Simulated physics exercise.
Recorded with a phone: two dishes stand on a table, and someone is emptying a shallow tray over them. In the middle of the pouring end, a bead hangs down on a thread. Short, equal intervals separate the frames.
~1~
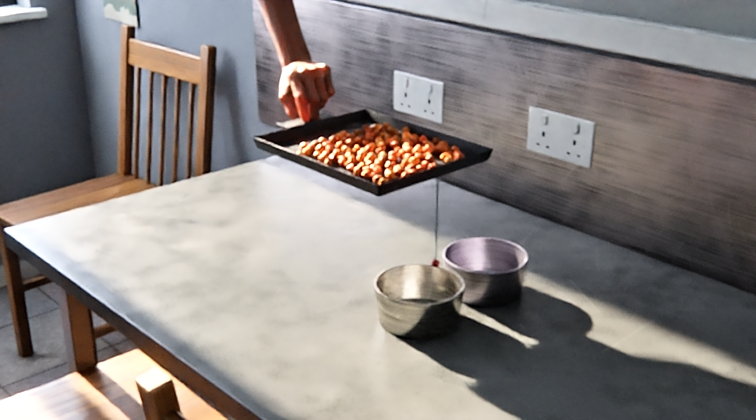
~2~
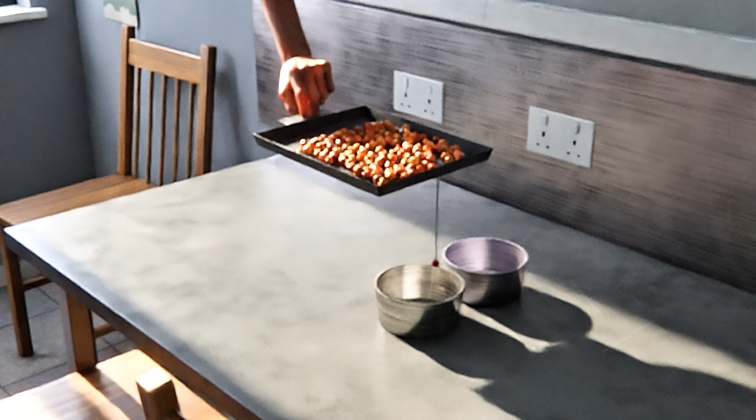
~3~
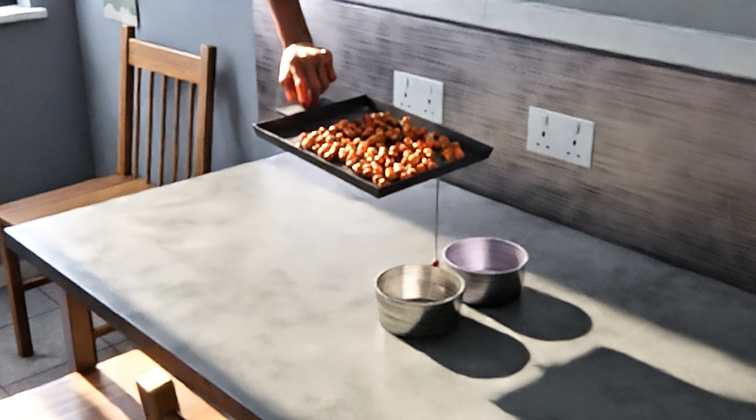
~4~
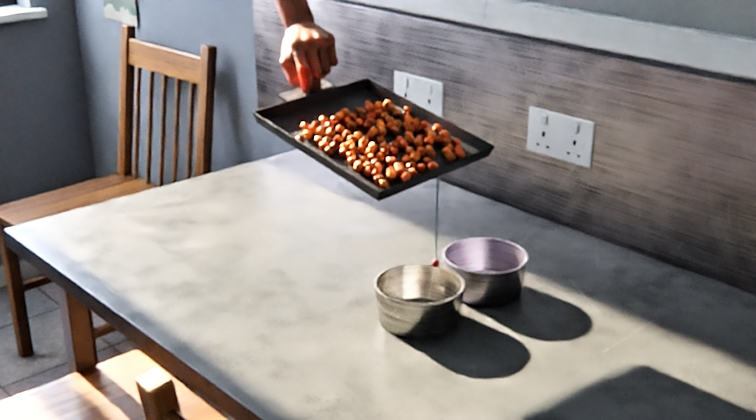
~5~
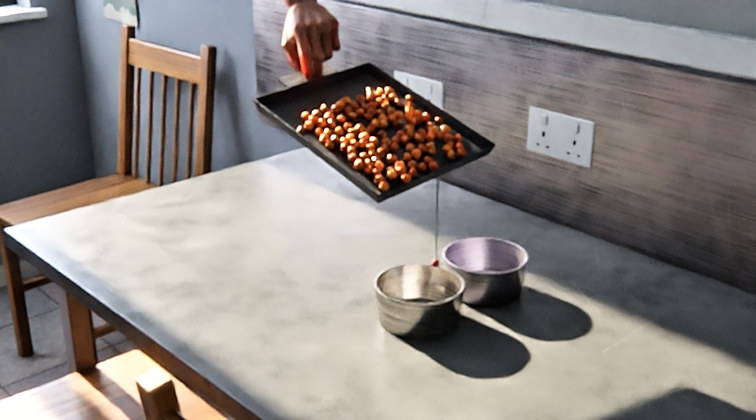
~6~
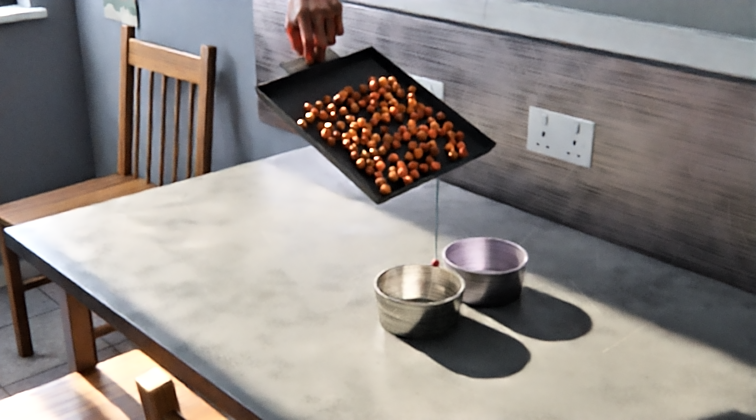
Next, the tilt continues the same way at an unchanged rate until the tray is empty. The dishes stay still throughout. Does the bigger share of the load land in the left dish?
The left-side dish.
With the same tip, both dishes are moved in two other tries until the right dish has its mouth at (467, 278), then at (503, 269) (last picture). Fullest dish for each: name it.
At the first place the left-hand dish, at the second left.
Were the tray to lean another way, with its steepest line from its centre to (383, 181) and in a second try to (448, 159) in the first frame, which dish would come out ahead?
The leftmost dish; the rightmost dish.
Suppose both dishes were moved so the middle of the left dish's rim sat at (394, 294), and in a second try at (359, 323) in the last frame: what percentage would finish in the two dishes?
In order, about 60 and 70 in a hundred.
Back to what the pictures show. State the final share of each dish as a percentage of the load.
Near 40 in a hundred for the left dish; near 0 for the right dish.
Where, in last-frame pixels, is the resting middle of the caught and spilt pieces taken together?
Roughly at pixel (422, 328).
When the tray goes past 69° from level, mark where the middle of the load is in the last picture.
Roughly (409, 149).
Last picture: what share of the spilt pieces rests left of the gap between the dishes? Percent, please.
That's about 60 per cent of the spill.
Just after the last frame, tray tipped steeply; almost all on the tray; just a few in the air.
A moment on, tray tipped past a quarter turn; roughly a third on the tray; about a tenth in the left dish; about a tenth outside both; roughly half in the air.
Further on, tray tipped past a quarter turn; roughly a third in the left dish; roughly two thirds outside both.
When it is over, tray tipped past a quarter turn; roughly a third in the left dish; not one in the right dish; roughly two thirds outside both.
